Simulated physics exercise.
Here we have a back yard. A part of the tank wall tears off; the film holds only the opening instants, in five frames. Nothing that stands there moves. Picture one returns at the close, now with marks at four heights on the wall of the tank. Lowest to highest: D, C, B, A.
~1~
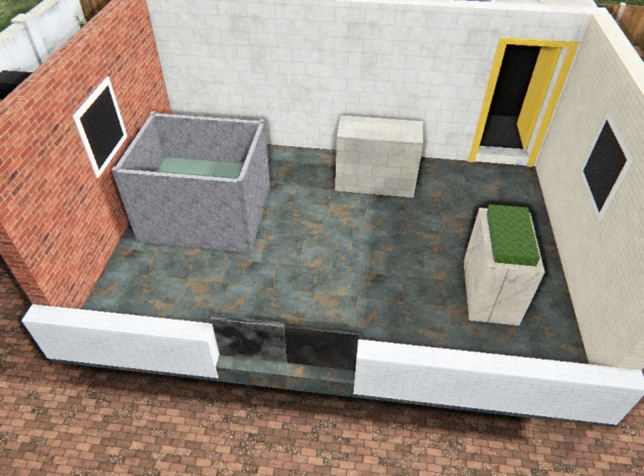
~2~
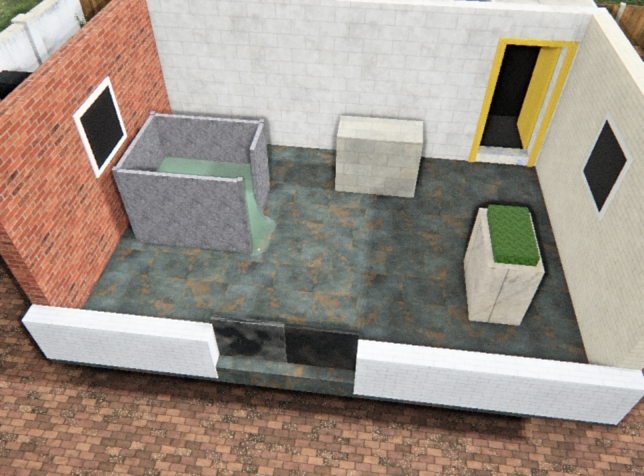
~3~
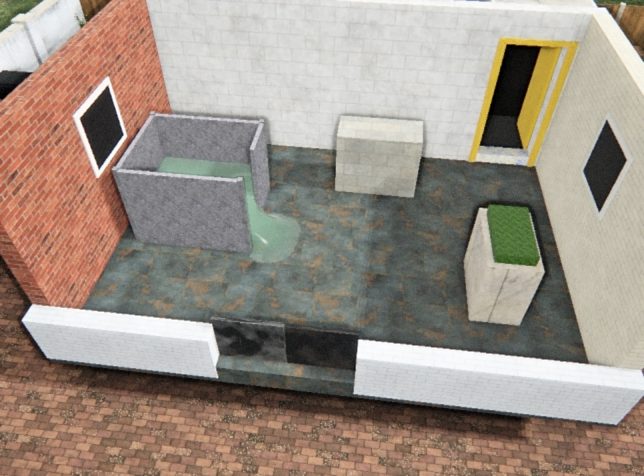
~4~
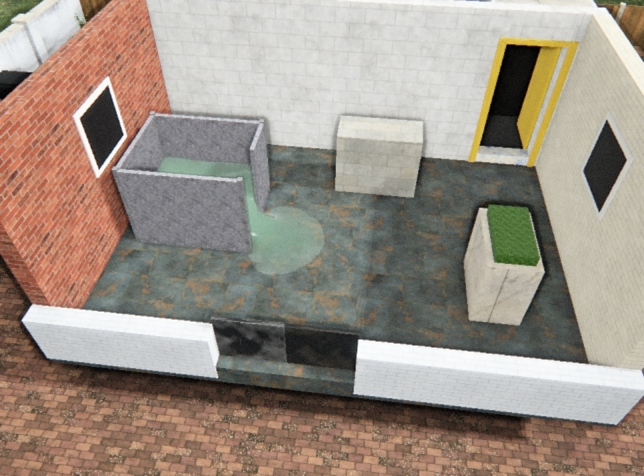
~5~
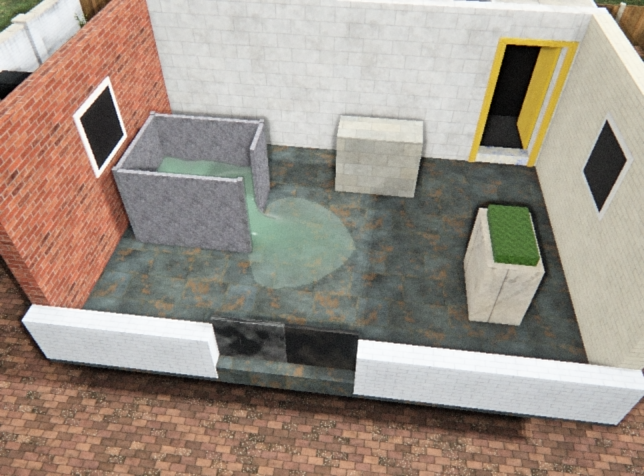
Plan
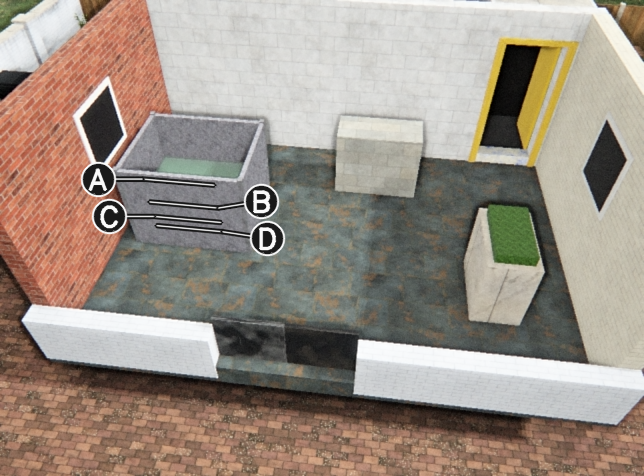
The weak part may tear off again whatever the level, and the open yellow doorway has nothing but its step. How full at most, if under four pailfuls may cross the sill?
B will do.
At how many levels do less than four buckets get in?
Three.
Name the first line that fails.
Here it is line A.
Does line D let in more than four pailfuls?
No, not at all.
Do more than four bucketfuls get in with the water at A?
Yes, it does.
On the marked copy, A at (178, 182); B at (183, 205); C at (187, 219); D at (189, 228); from the bottom up D, C, B, A.
With A, about 10 bucketfuls get in.
With B, a splash gets over, under a bucket.
With C, nothing gets over.
With D, nothing gets over.
